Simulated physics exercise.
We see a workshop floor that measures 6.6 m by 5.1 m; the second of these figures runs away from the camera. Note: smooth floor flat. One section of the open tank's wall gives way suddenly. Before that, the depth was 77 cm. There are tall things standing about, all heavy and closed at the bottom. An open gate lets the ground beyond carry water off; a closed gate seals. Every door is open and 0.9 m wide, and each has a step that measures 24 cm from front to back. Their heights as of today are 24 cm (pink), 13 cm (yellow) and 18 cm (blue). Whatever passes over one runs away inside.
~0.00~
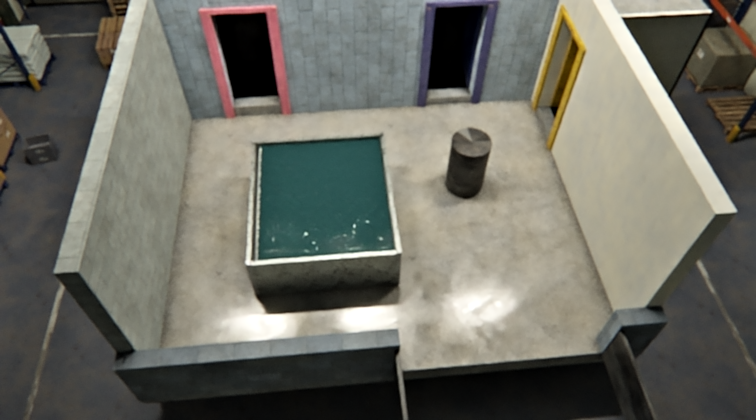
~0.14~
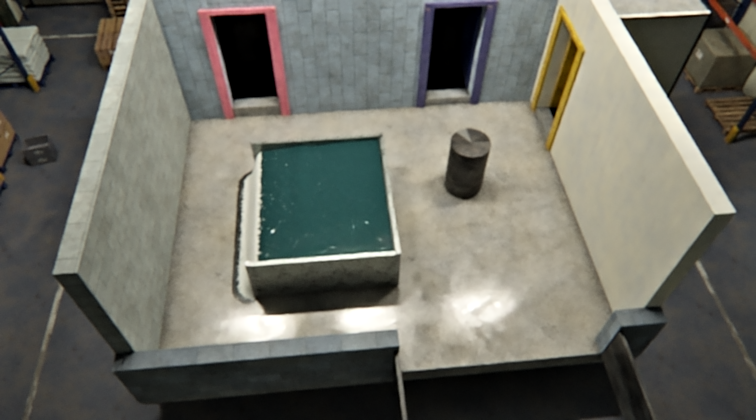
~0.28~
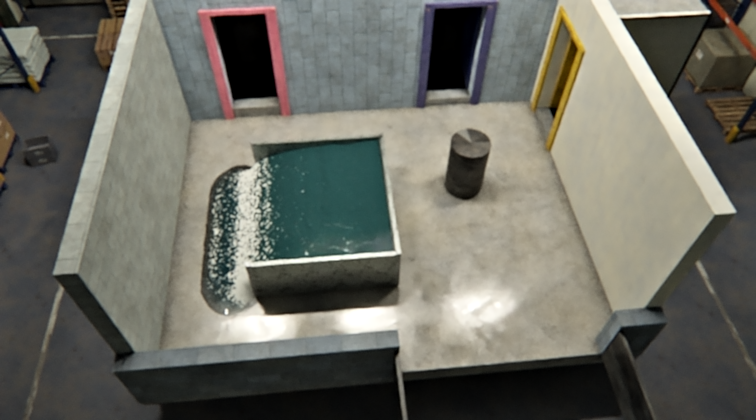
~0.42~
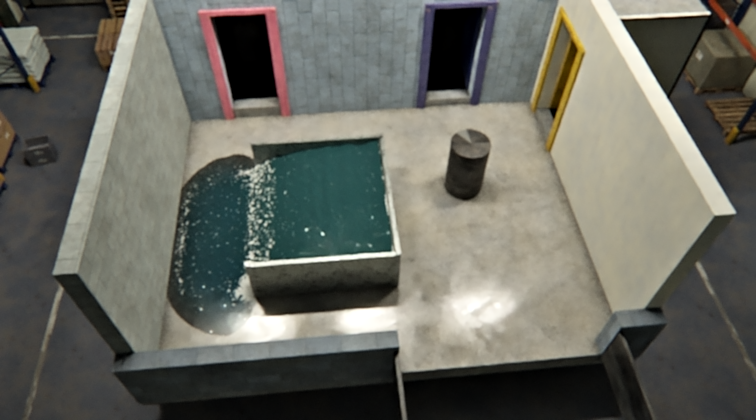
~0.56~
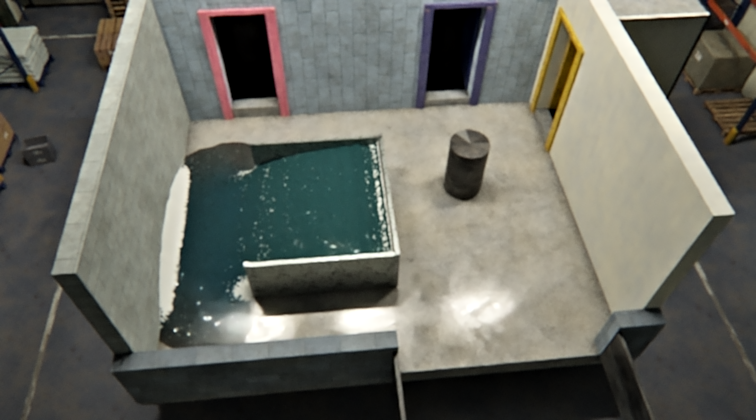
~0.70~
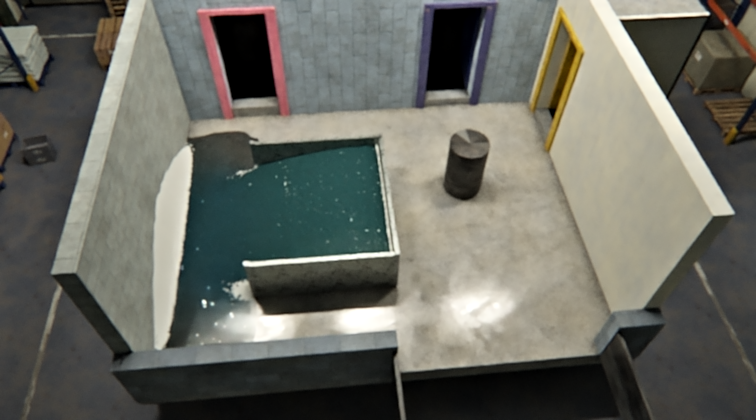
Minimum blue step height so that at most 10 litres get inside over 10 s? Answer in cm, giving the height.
Close to 12.5 cm.
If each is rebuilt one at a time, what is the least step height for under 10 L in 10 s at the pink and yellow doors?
You'd want some 30 cm at pink and some 18 cm at yellow.
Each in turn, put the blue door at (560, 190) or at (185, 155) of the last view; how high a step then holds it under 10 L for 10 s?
You'd want about 18 cm there first, then about 32 cm.
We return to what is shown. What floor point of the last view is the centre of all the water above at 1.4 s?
The balance point sits at roughly (256, 232).
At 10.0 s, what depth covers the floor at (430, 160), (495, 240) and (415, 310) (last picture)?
The depths come to about 10, 6 and 13 cm.
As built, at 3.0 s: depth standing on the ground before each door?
Door by door in cm - pink 31, yellow 0, blue 4.
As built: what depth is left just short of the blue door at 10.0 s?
About 12.5 centimetres.
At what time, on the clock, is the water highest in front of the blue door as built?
That happens close to 7.5 s on the clock.
After 1.4 s water covers 20 % of the floor, deepest (64 cm) near (154, 377); it has not reached the blue door.
After 3.0 s water covers 70 % of the floor, deepest (37 cm) near (189, 128); 4 cm at the blue door, 0 litres in over its 18 cm step.
After 10.0 s water covers 100 % of the floor, deepest (14 cm) near (408, 298); 12 cm at the blue door, 1 litre in over its 18 cm step.
At the blue door as built, the water arrived by 2.8 s and peaked near 16 cm at 7.6 s.
Run again over the same 10 s with other heights there, 17 litres in over 11 cm, 4 litres over 15 cm. The limit of 10 litres is kept from about 12.5 cm up.
